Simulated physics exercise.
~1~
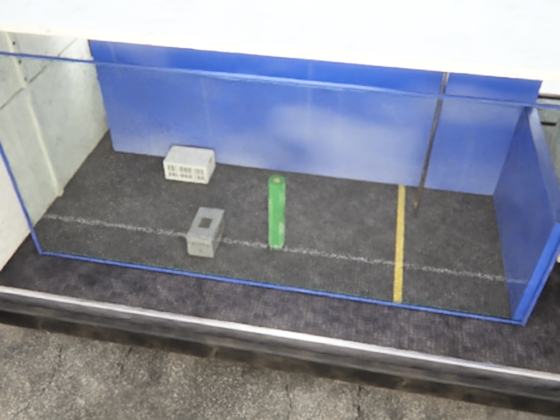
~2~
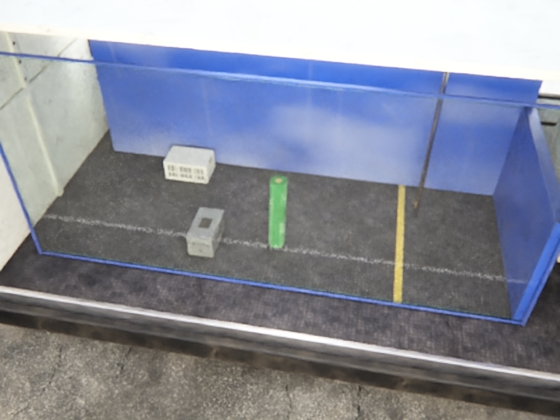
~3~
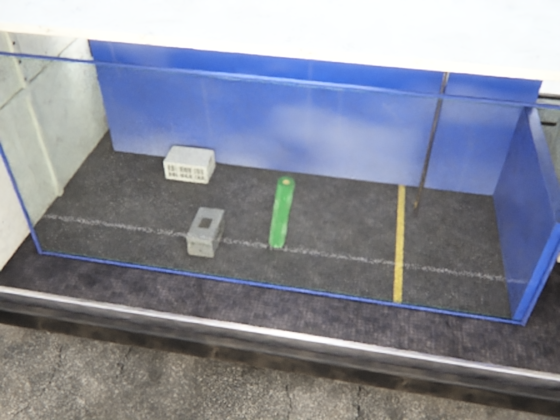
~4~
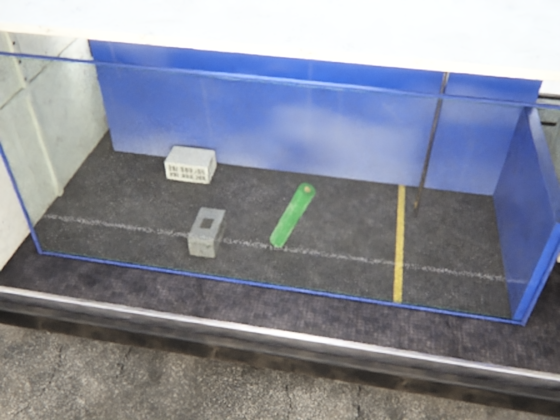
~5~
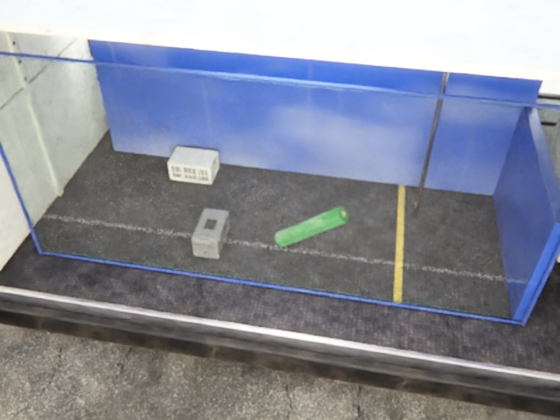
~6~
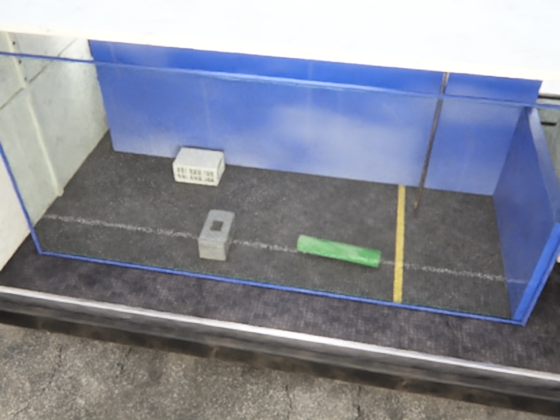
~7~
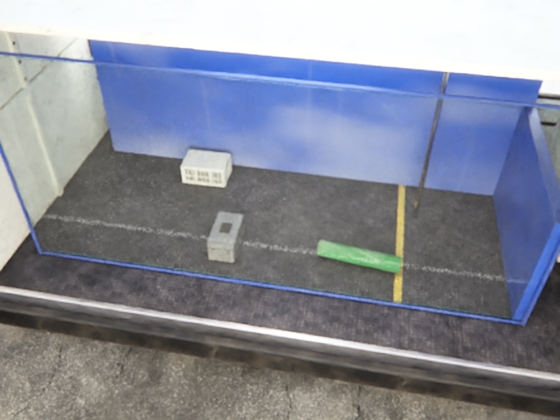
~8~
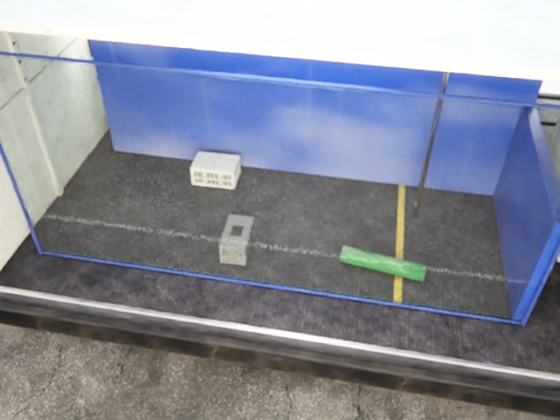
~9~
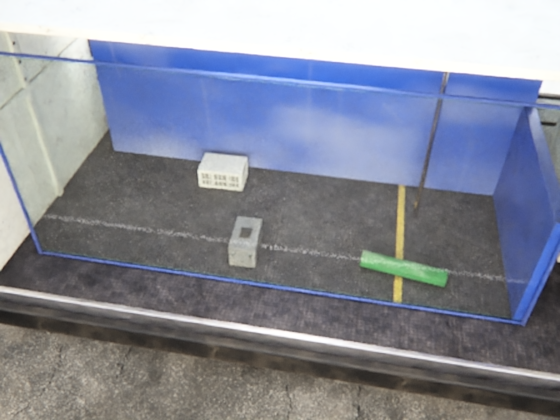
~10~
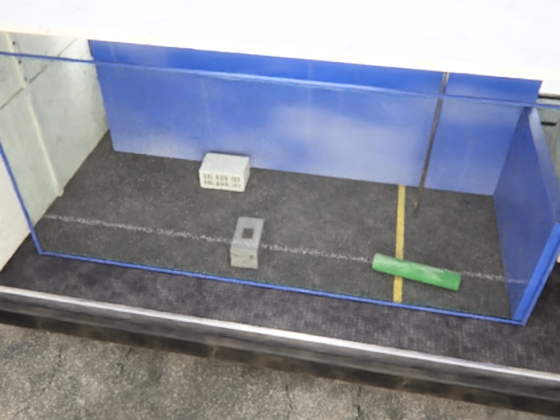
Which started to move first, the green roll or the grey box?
The green roll started first, tipping to the right while the grey box was still in its place. The grey box began sliding right only afterwards.
In a blue-walled bay with a dark floor, an upright green roll tipped over to the right and slid on its side until it lay across the yellow line, while a grey box and a white crate slid right and stopped short of it.
